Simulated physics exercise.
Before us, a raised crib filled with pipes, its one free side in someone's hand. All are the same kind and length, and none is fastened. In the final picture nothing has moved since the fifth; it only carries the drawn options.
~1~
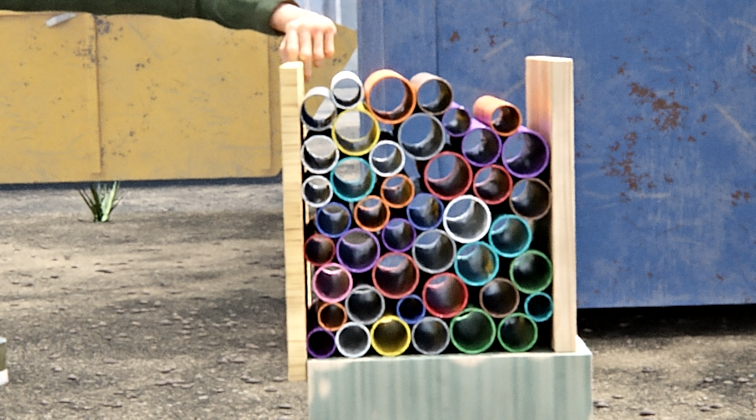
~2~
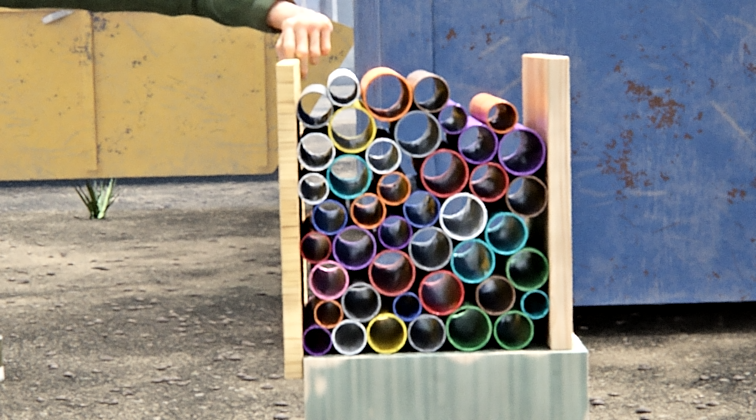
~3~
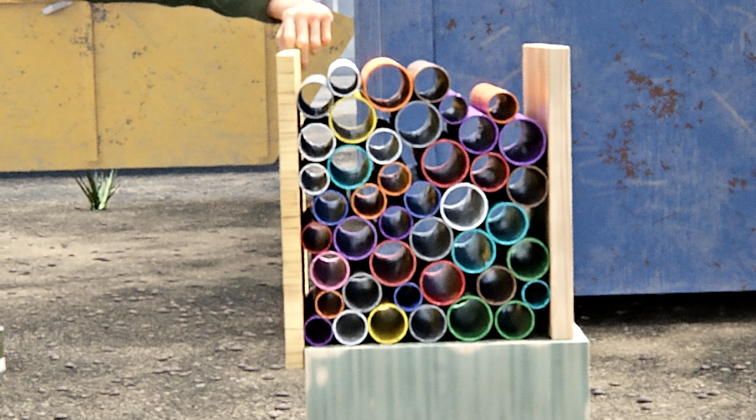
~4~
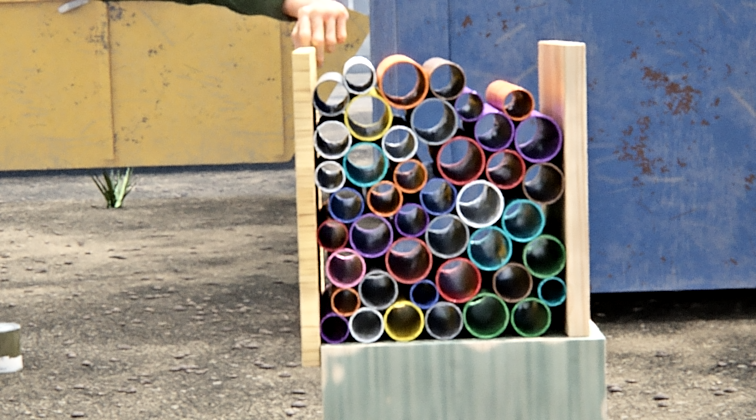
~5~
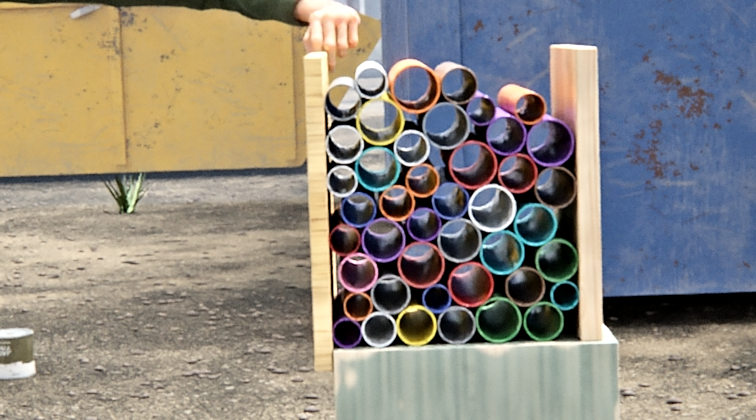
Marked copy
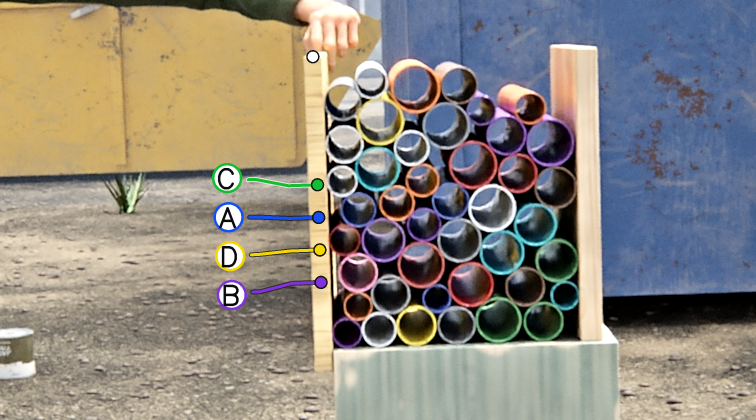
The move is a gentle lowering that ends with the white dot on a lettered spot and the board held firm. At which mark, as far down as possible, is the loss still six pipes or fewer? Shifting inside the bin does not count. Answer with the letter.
At most to C.
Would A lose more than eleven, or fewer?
At A, fewer than eleven.
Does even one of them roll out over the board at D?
Yes, at D.
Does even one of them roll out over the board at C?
Yes, at C.
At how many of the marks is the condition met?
The number is one.
On the marked copy, A at (318, 217); B at (321, 283); C at (317, 185); D at (319, 250); the white dot at (313, 57).
Taking C. A third of the way, top of the board (324, 116).
Two thirds of the way, top of the board (327, 182).
When it is over, top of the board (327, 184), five out over the board.
As for the rest, A seven out over the board; B more than six out over the board; D seven out over the board.
